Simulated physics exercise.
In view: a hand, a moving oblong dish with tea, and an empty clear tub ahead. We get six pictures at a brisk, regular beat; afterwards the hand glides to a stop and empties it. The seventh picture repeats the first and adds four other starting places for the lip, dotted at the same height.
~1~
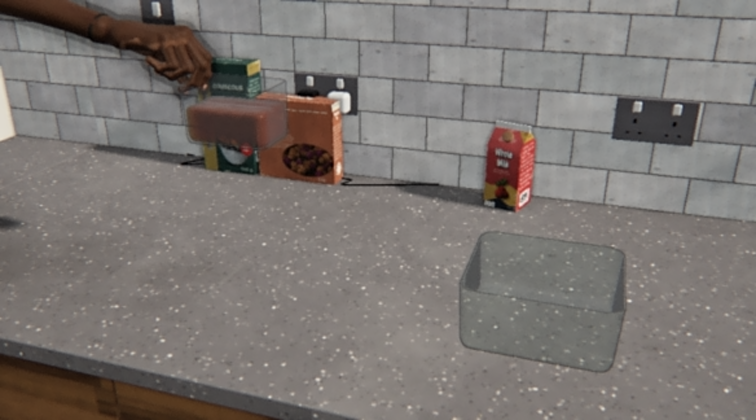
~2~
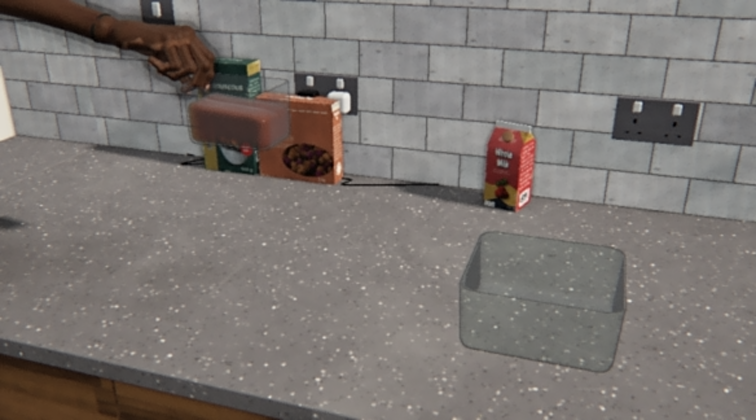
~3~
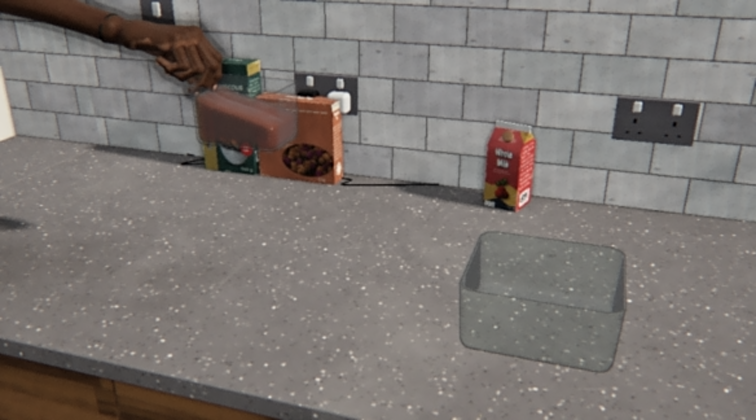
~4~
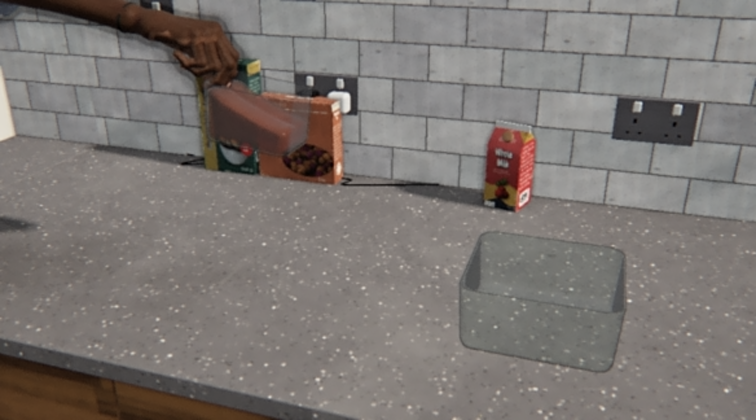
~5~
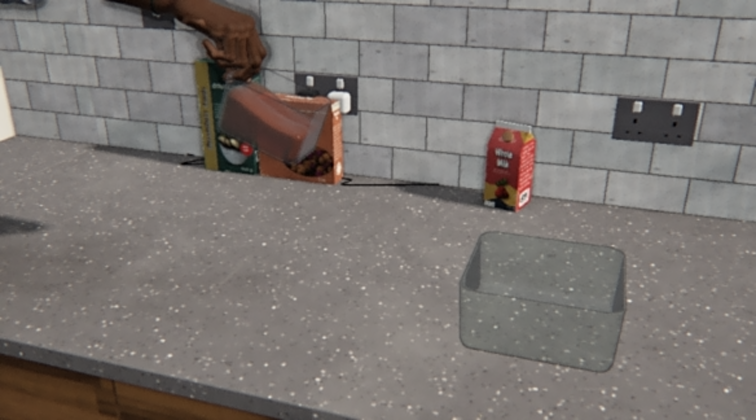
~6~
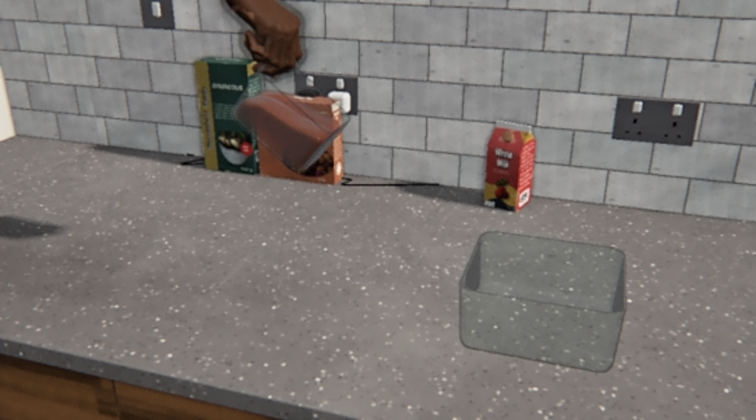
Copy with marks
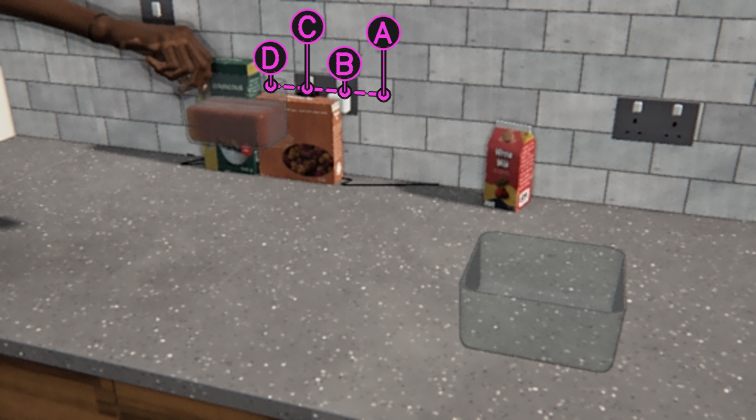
The footage shows a hand moving a clear oblong dish of reddish-brown tea rightward in front of two boxes on a speckled counter, then tilting it down to the right, while an empty clear tub and red carton stay still.
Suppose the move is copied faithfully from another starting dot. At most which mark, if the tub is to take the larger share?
Use place C.
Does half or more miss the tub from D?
Yes, it does.
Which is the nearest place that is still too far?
D it is.
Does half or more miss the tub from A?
No.
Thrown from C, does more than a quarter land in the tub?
Yes.
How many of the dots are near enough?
Three of them.
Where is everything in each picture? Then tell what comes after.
The first picture shows upright, lip at (274, 85); tub from (459, 342) to (613, 370); nothing has left yet.
The second picture shows upright, lip at (277, 86); nothing has left yet.
The third picture shows upright, lip at (285, 87); nothing has left yet.
The fourth picture shows tipped about 7°, lip at (300, 93); nothing has left yet.
The fifth picture shows tipped about 20°, lip at (321, 106); nothing has left yet.
The sixth picture shows tipped about 38°, lip at (341, 125); nothing has left yet.
In magenta, A at (383, 94); B at (344, 91); C at (307, 88); D at (270, 85).
With A, about 89 % lands in the tub, 4 % falls short and 7 % goes beside or beyond.
With B, about 65 % lands in the tub, 6 % falls short and 29 % goes beside or beyond.
With C, about 67 % lands in the tub, 14 % falls short and 20 % goes beside or beyond.
With D, about 15 % lands in the tub, 80 % falls short and 5 % goes beside or beyond.
